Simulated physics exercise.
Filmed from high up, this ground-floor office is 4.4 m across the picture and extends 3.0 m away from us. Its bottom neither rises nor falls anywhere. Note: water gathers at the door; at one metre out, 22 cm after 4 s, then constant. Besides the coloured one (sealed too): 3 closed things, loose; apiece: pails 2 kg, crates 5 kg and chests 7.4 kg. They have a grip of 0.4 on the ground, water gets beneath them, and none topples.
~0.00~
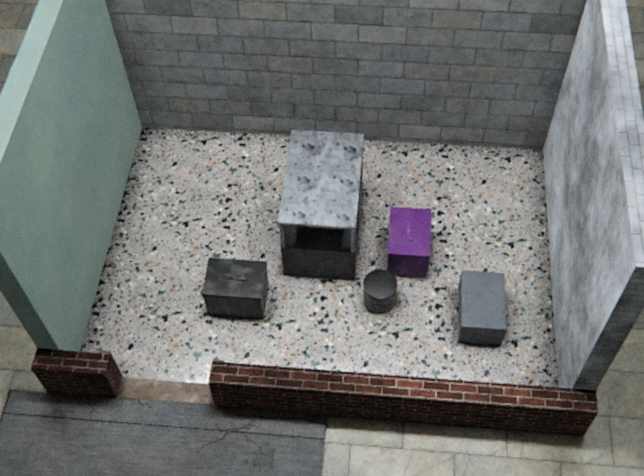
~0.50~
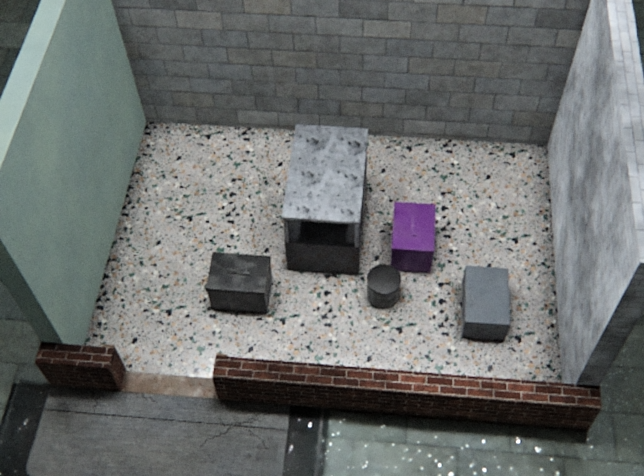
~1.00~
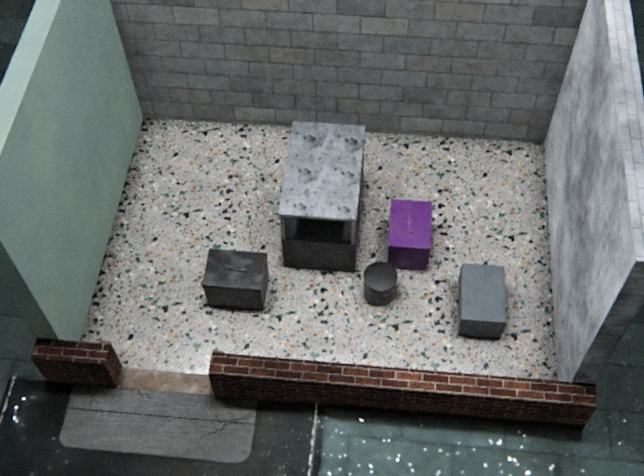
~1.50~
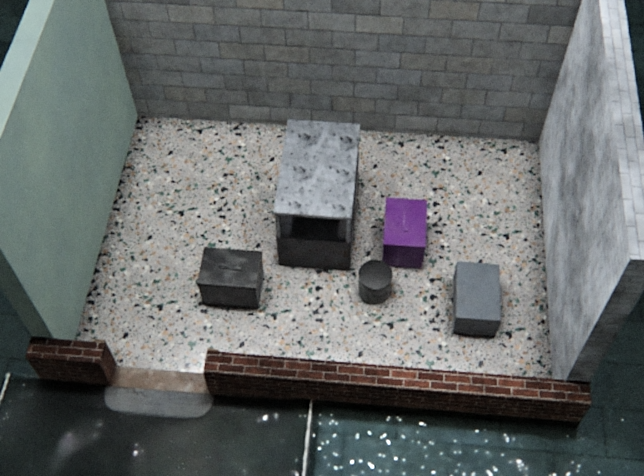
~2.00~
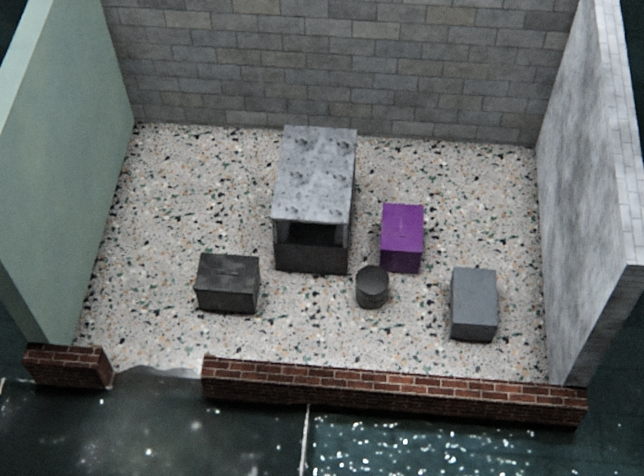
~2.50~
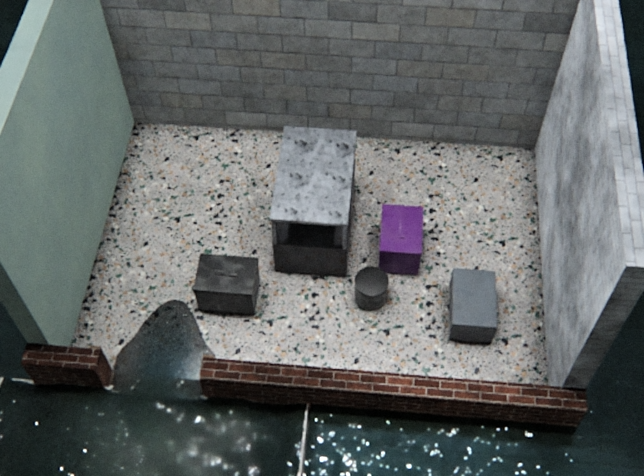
The footage shows a high view of a speckled-floored room where dark water spreads over the paving outside, then enters through the front doorway at left in a small rounded patch, while the purple and grey boxes stay still.
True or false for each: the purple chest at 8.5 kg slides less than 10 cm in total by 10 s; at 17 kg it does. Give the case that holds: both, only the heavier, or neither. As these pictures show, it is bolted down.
The case that holds: Both.
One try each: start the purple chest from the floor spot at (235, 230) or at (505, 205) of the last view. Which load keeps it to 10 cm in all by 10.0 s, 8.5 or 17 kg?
Trial 1 - no option succeeds; trial 2 - no option succeeds.
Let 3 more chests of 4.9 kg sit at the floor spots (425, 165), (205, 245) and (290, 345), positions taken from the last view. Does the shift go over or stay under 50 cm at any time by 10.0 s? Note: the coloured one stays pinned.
One by one: Too far, too far and not far enough.
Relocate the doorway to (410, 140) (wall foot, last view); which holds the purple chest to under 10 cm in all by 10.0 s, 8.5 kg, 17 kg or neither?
Outcome - neither pick works.
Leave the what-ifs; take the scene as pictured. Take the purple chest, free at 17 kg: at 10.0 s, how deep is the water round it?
Close to 3 cm deep.
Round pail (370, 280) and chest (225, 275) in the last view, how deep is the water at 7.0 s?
2 and 5 cm.
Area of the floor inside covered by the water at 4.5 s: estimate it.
Somewhere about 6.0 m2, give or take.
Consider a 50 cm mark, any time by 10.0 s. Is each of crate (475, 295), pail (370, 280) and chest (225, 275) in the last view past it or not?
Not exceeded, Exceeded, Exceeded, in that order.
After 3.5 s the purple chest would be 0 cm from its start with 8.5 kg and 0 cm from its start with 17 kg; 0 cm of water round it then.
After 4.5 s the purple chest would be 0 cm from its start with 8.5 kg and 0 cm from its start with 17 kg; 0 cm of water round it then.
After 7.0 s the purple chest would be 0 cm from its start with 8.5 kg and 0 cm from its start with 17 kg; 1 cm of water round it then.
After 10.0 s the purple chest would be 0 cm from its start with 8.5 kg and 0 cm from its start with 17 kg; 3 cm of water round it then.
